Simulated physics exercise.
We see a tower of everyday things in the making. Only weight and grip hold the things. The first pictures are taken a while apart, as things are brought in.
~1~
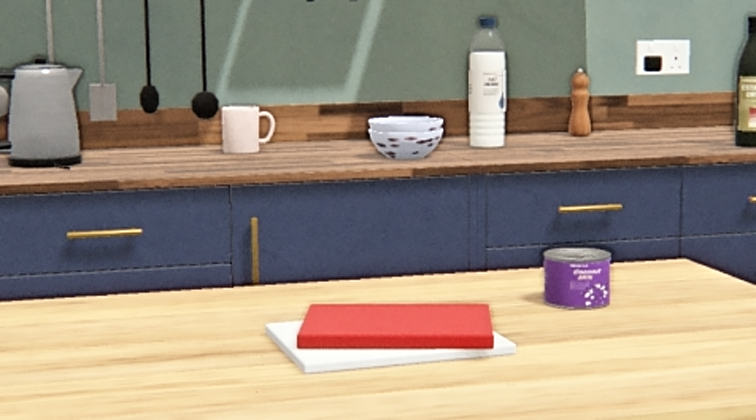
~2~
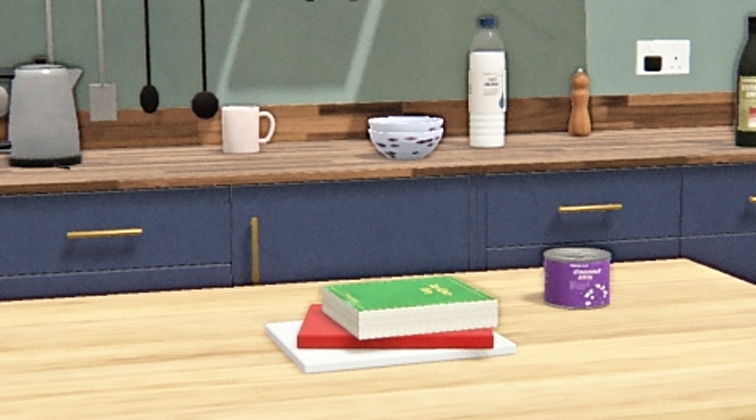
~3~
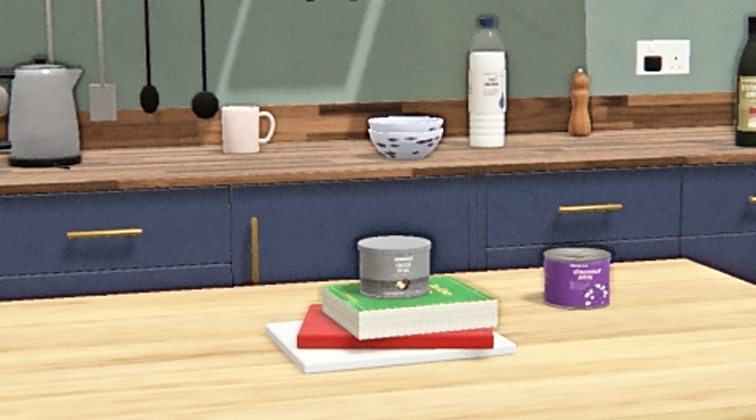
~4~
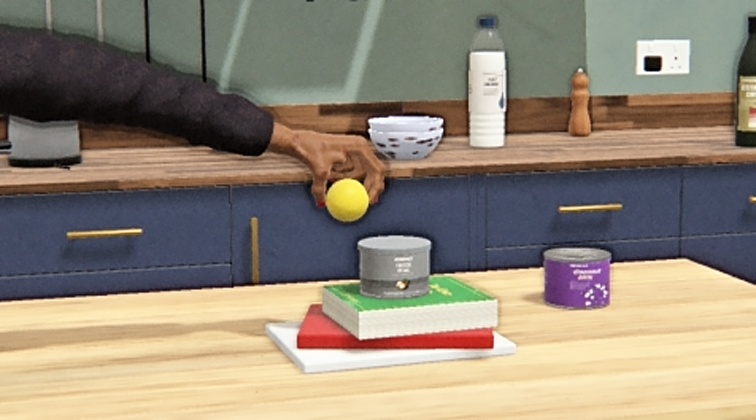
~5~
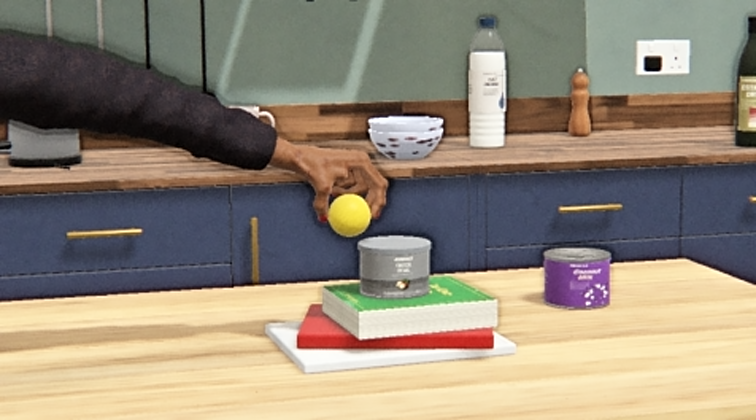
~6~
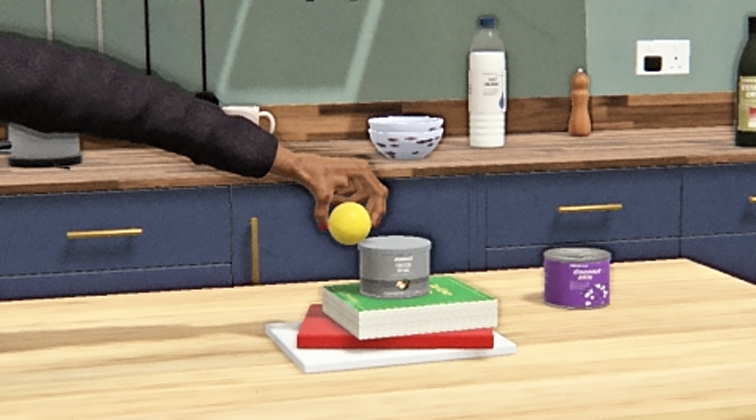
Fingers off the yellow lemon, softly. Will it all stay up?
It gives way.
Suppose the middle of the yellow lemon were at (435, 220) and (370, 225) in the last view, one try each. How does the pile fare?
In the first case it comes apart; in the second case it holds.
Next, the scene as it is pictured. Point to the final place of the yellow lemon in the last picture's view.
At about (260, 333).
Then, 0.30 s later than the last frame, yellow lemon now fallen.
Then, 0.70 s later than the last frame, things are still on the move.
When it is over, fallen, yellow lemon; the other 5 as before. End places, in pixels of the last picture, yellow lemon near (260, 333). The pile loses its balance.
